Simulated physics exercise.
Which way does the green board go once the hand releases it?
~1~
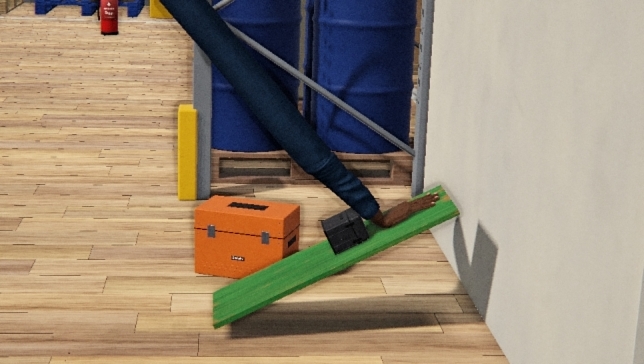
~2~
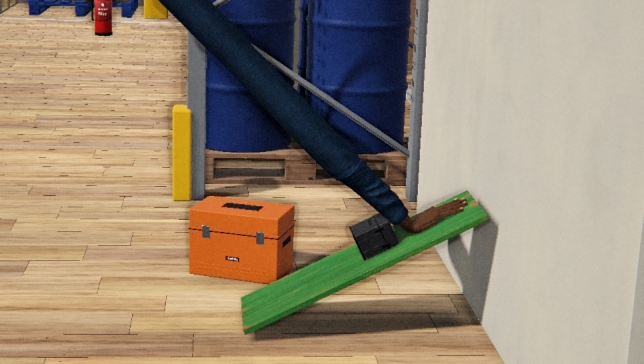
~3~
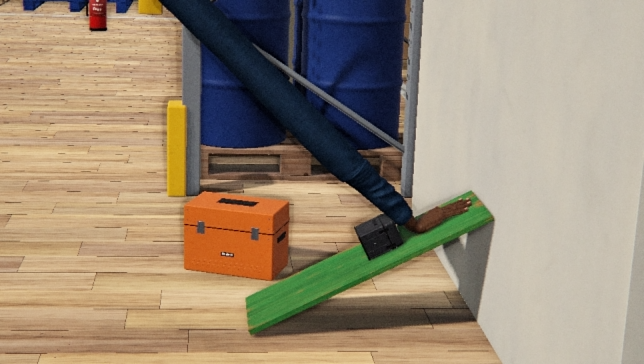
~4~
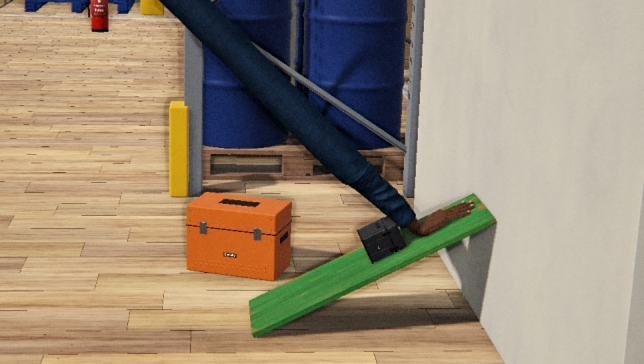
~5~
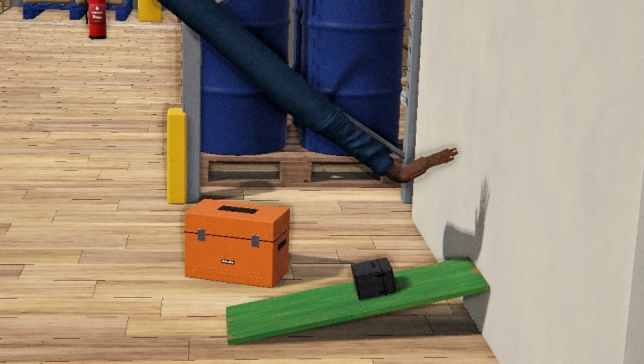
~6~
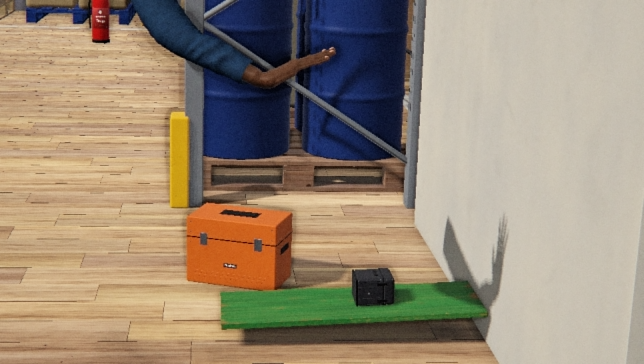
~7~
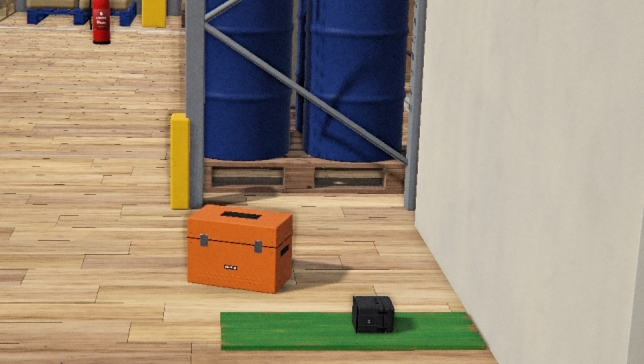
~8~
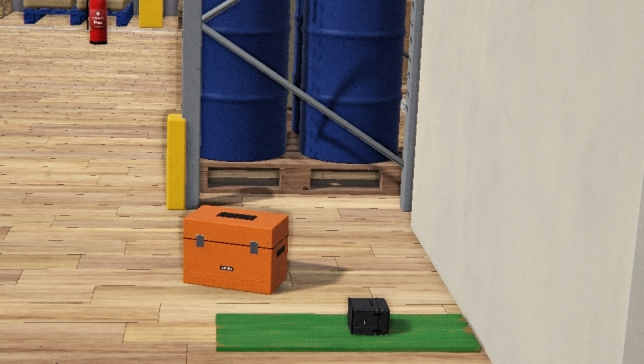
The green board moves down, slipping along the wall until it lies on the floor.
